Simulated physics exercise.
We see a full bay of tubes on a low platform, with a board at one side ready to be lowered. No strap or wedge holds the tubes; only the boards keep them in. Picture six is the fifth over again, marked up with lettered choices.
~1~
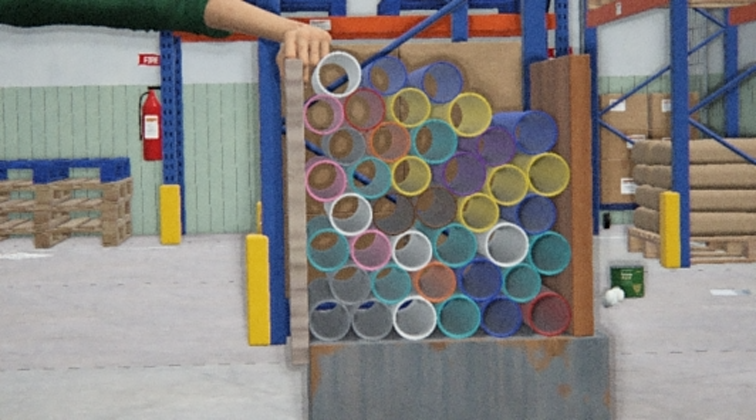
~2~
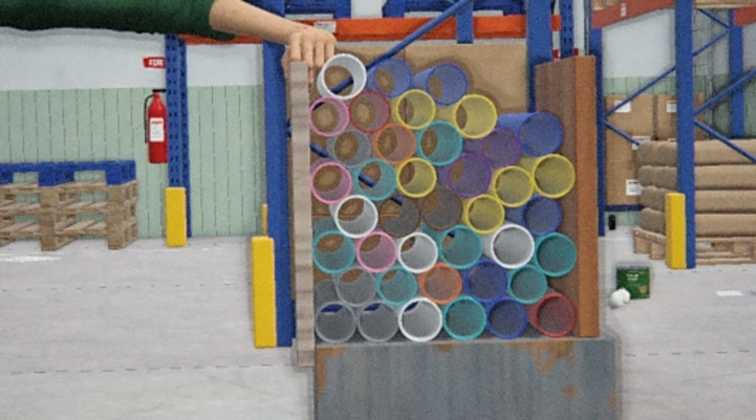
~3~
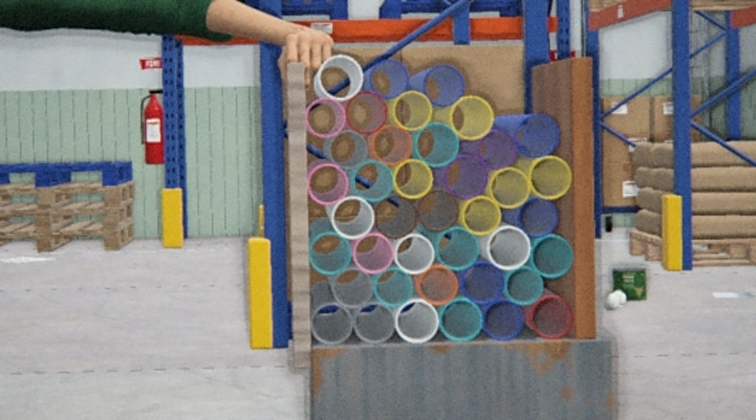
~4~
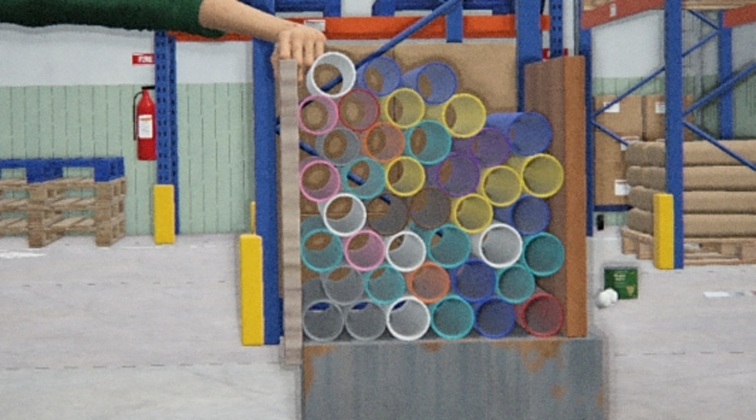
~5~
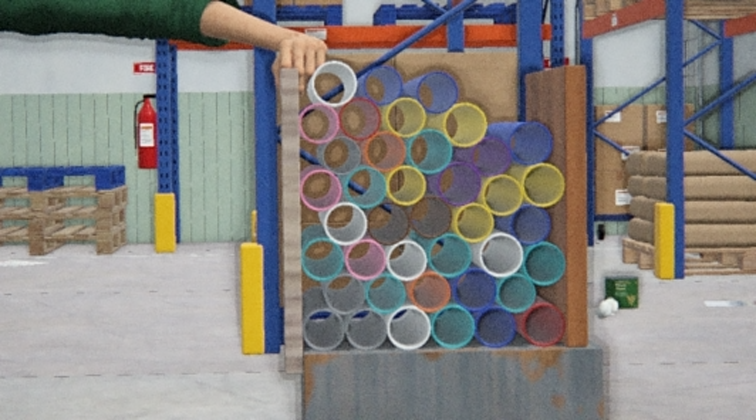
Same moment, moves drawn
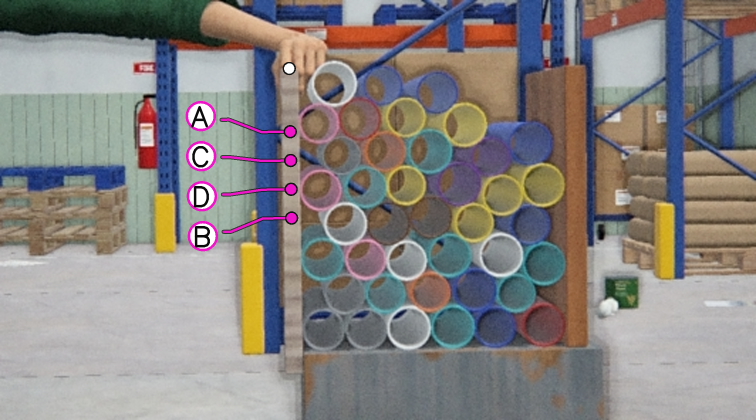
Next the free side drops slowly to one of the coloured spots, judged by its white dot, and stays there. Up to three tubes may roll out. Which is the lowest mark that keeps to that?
The answer is mark B.
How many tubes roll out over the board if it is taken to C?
At C the number is none.
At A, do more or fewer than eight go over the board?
Fewer than eight.
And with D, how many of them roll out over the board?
It comes to two.
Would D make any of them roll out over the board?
Yes.
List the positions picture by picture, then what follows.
In the first picture, a white tube (351, 215); a brown tube (437, 208); a yellow tube (411, 176).
In the second picture, a yellow tube (416, 178).
In the third picture, a white tube (340, 78); side board (298, 208).
In the fourth picture, a grey tube (323, 321); a red tube (543, 316).
In the fifth picture, a turquoise tube (322, 260); a white tube (346, 224); a brown tube (432, 218).
On the marked copy, A at (290, 131); B at (292, 218); C at (291, 160); D at (291, 190); the white dot at (289, 69).
Following B. Soon after the start, top of the board (300, 136).
Later, top of the board (301, 211).
In the end, top of the board (301, 218), two out over the board.
As for the rest, A none out over the board; C none out over the board; D two out over the board.
